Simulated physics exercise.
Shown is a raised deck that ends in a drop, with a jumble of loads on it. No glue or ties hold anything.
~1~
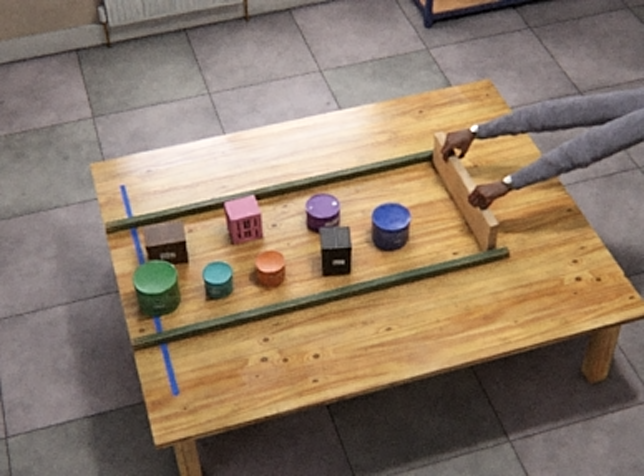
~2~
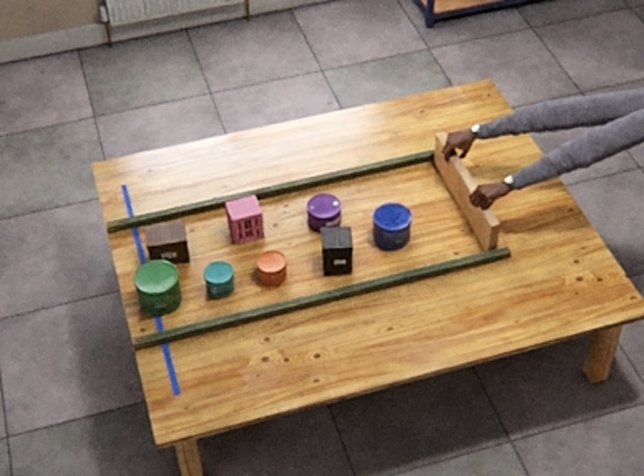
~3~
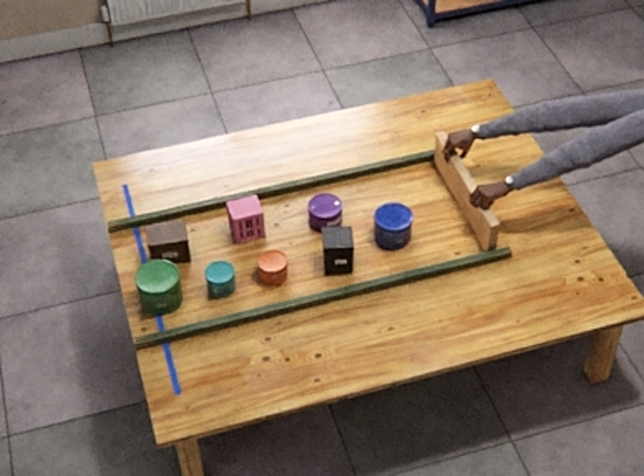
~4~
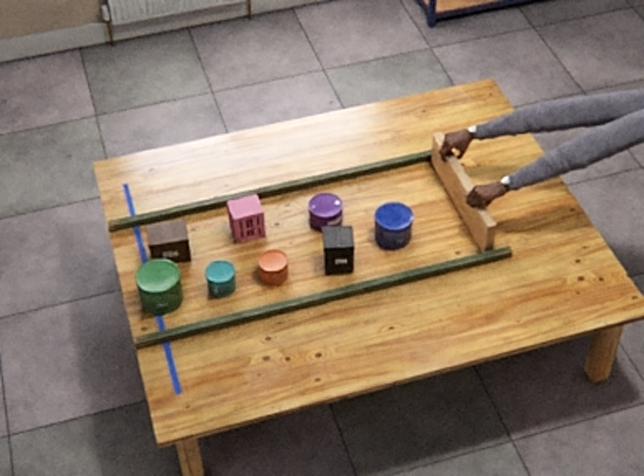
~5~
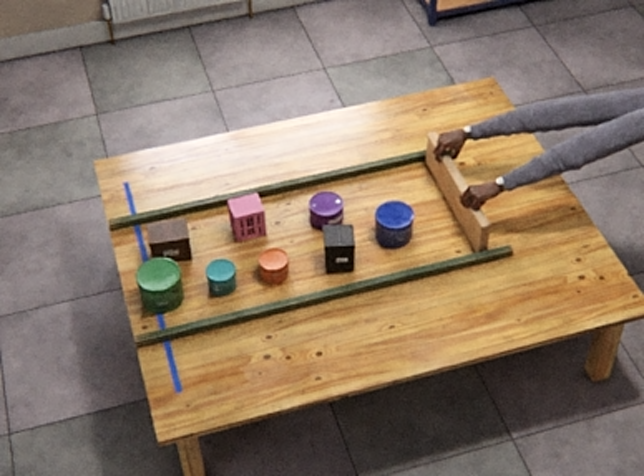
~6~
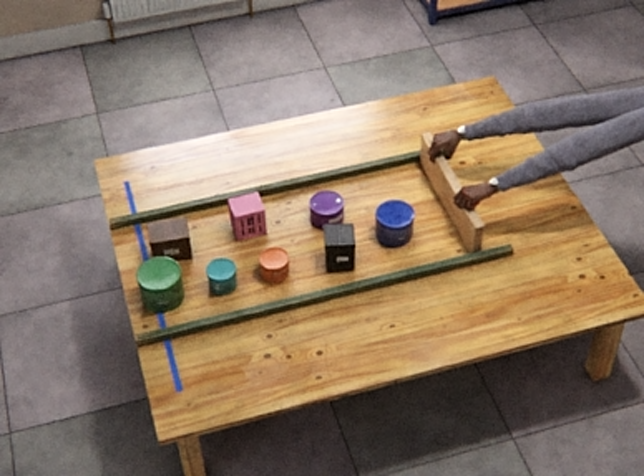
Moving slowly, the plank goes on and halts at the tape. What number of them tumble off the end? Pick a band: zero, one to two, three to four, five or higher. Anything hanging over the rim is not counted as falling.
Band: Three to four.
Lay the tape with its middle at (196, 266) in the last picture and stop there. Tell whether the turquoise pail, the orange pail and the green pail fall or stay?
The turquoise pail holds on, the orange pail remains up, the green pail drops off.
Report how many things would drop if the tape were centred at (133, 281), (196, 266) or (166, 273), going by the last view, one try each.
Going through each try, you'd get 8, 1 and 3.
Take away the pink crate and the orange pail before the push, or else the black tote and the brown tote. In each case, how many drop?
Result: 3 in the first case, with 2 in the second.
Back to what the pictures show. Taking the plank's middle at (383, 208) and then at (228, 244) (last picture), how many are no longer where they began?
One spot: 1. Other spot: 8.
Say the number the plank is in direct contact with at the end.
The count comes out at 4.
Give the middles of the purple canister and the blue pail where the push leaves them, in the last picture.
Close to (128, 256); the other close to (132, 281).
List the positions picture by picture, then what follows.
The first picture shows green pail (157, 289); brown tote (166, 245); turquoise pail (218, 280); plank (464, 191); tape (147, 280).
The second picture shows brown tote (167, 244); pink crate (245, 220).
The third picture shows turquoise pail (221, 280); black tote (338, 251).
The fourth picture shows green pail (160, 287); blue pail (394, 226).
The fifth picture shows brown tote (170, 242); plank (456, 192).
The sixth picture shows green pail (161, 285); brown tote (170, 241); turquoise pail (222, 277); plank (450, 192); tape (150, 277).
Soon after, none off yet; green pail at rest near (161, 285); brown tote at rest near (170, 241); turquoise pail at rest near (222, 277).
Then, none off yet; green pail tipped a little near (110, 291); brown tote moved a little near (149, 248); turquoise pail moved well along near (149, 285).
At rest, the number that fall off is three or four; fallen, orange pail, turquoise pail, brown tote and green pail.
